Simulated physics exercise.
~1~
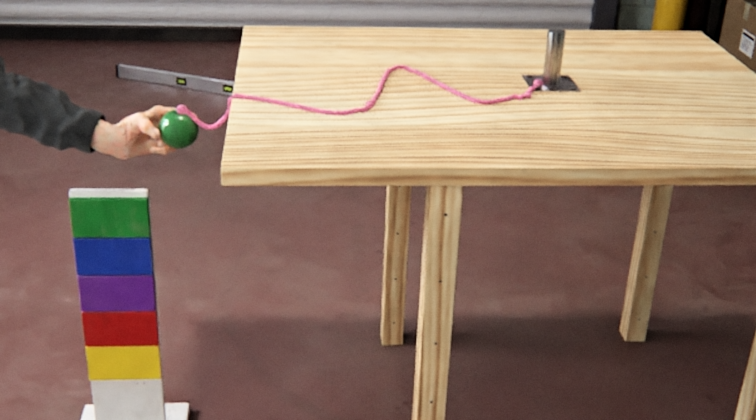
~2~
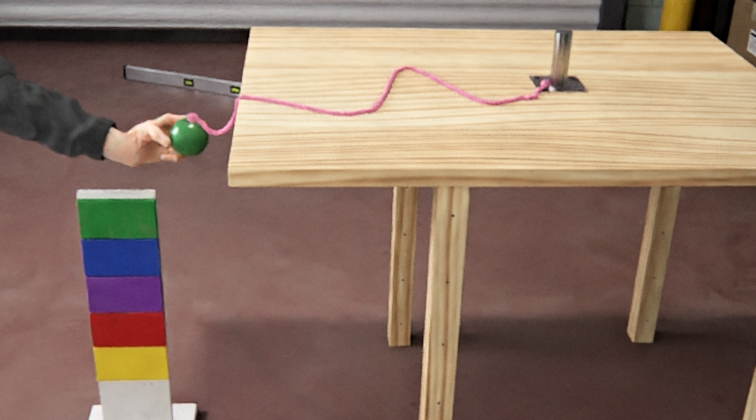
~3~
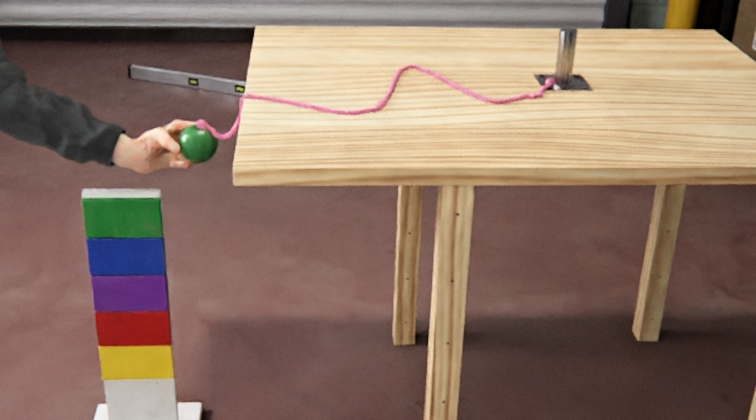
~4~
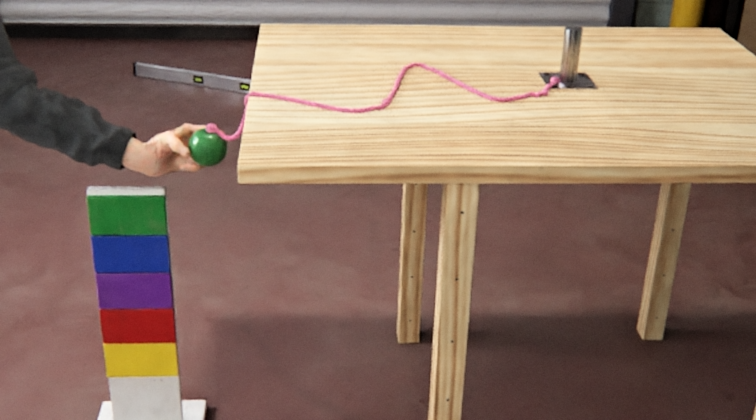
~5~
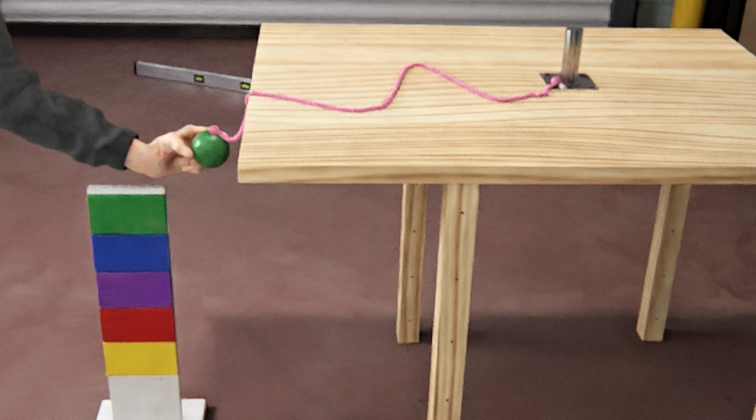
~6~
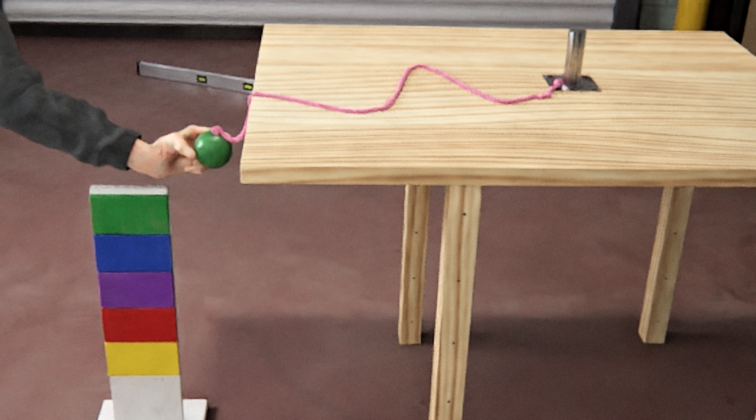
To begin with, a hand at the left holds a green apple beside a wooden table, above a striped board, with a slack pink cord running across the tabletop to a metal post. The view then shifts slightly, and the hand and apple ease a little right and downward.
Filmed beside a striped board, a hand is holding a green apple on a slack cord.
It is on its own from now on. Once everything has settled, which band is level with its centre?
The yellow band.
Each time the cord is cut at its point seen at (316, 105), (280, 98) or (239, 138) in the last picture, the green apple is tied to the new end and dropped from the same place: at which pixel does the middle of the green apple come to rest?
Estimated positions in order: (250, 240); (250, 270); (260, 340).
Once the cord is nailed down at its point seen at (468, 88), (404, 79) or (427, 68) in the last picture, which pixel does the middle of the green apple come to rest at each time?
About (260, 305), (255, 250) and (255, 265).
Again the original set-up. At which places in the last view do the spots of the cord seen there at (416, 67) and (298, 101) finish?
Roughly (321, 86) for the first and (256, 239) for the second.
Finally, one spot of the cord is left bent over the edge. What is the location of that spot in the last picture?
That spot is near (401, 87).
A little later, apple near (224, 306); level with purple.
Next, apple near (277, 340); level with yellow.
Later still, apple near (254, 355); level with yellow.
When it is over, apple near (262, 354); level with yellow. Its middle rests at the yellow band.
